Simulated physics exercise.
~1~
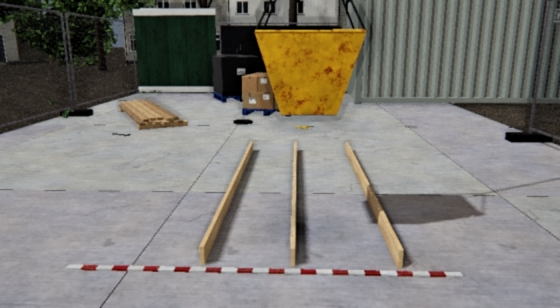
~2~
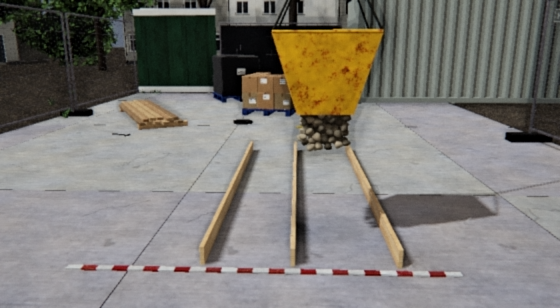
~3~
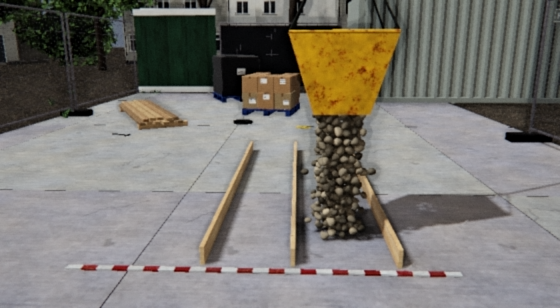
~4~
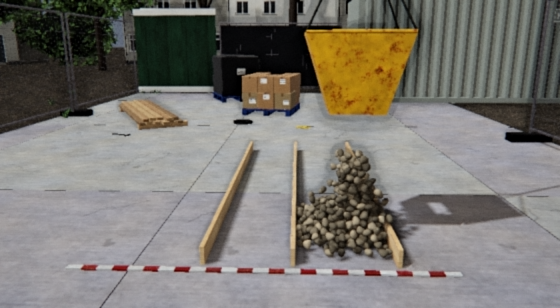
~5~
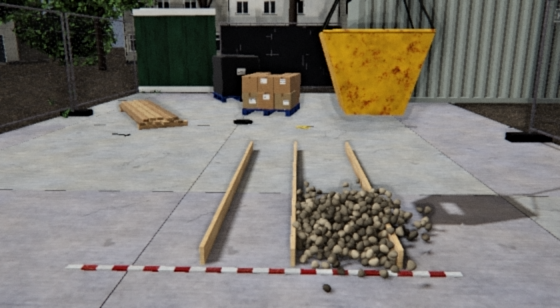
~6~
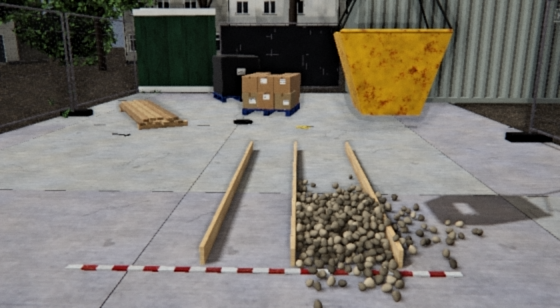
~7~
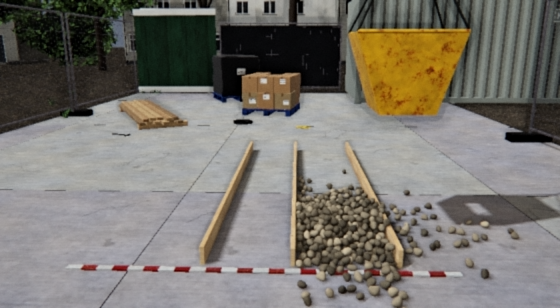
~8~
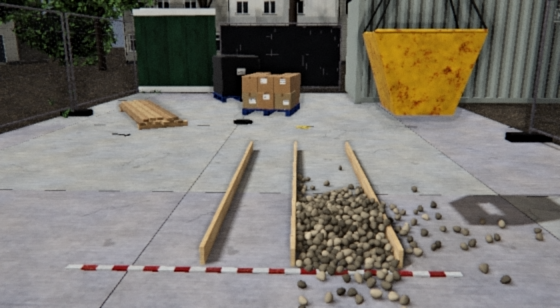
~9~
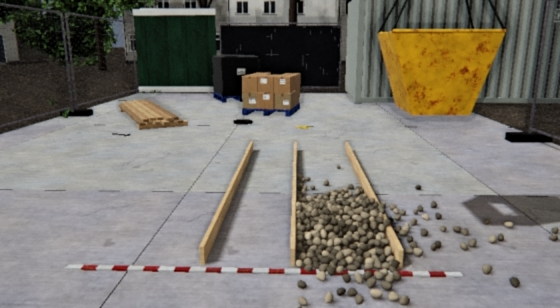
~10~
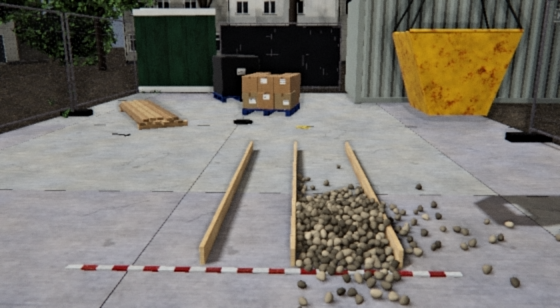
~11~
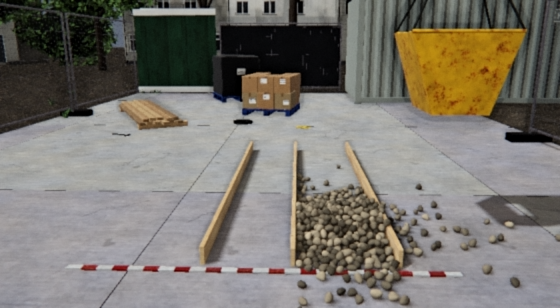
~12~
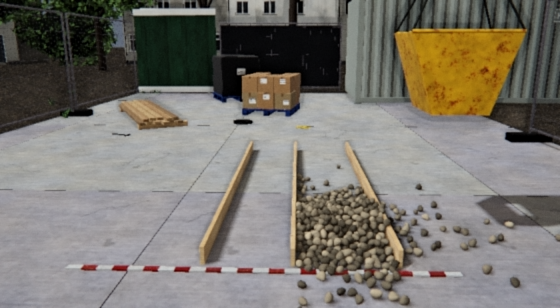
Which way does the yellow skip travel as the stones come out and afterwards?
The yellow skip travels to the right, and it comes to a stop on the right side of the yard.
